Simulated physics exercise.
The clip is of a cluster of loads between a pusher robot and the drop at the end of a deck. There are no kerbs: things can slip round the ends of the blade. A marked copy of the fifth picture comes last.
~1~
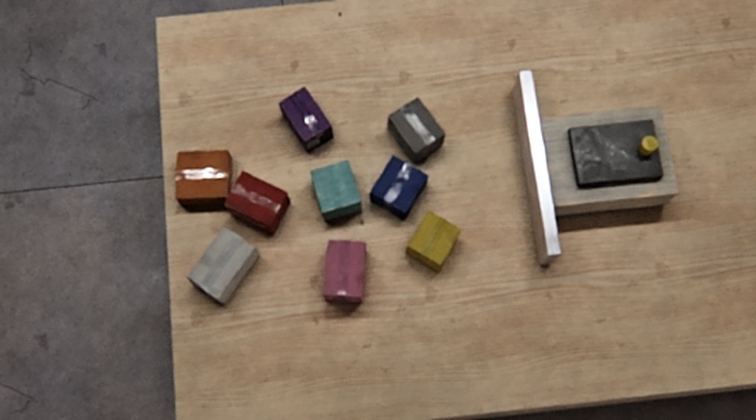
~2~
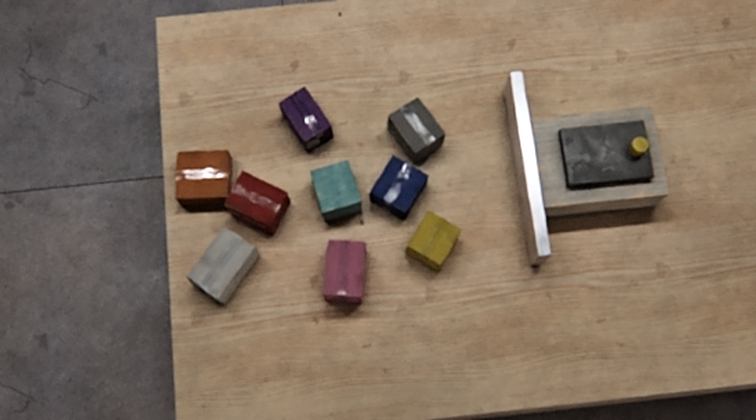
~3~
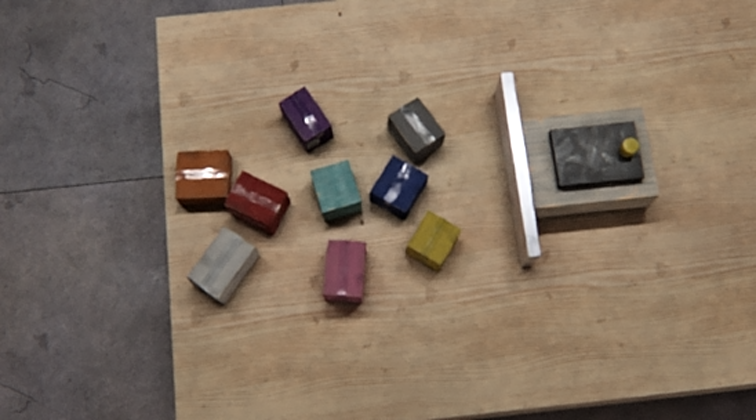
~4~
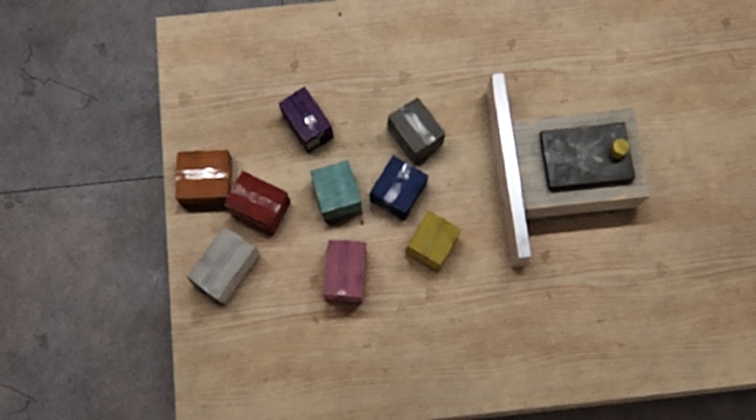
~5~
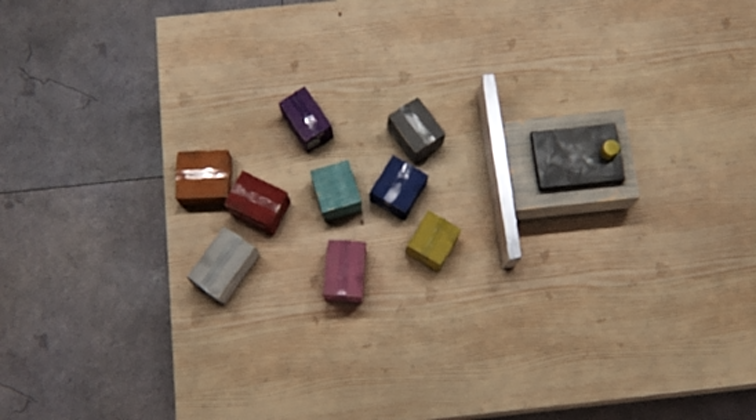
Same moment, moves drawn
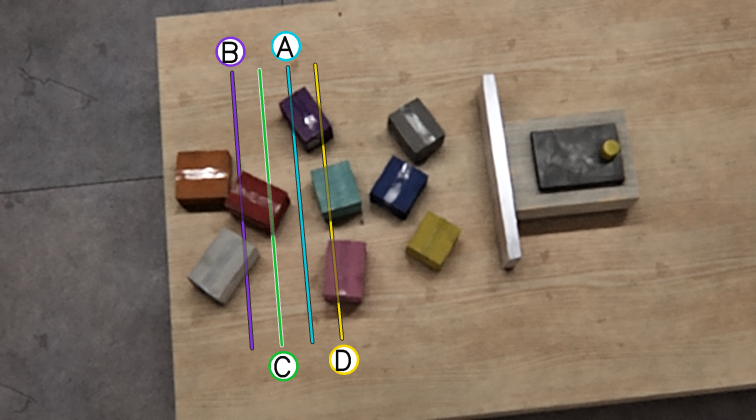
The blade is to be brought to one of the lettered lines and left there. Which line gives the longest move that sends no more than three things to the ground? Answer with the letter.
No fourth one falls up to B.
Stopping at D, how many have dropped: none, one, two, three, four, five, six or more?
In all, none.
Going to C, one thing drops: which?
The red box goes over.
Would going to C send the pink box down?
No.
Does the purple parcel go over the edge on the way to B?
By then, no.
On the copy, A at (300, 199); B at (242, 205); C at (270, 202); D at (328, 196).
On B. First, robot (478, 167); yellow box (390, 255); grey box (377, 132).
Then, robot (384, 176); orange parcel (172, 174); red box (200, 218).
Finally, robot (311, 184); red box over the edge; white parcel over the edge; three fallen.
By contrast, A is within the limit but short; C is within the limit but short; D is within the limit but short.
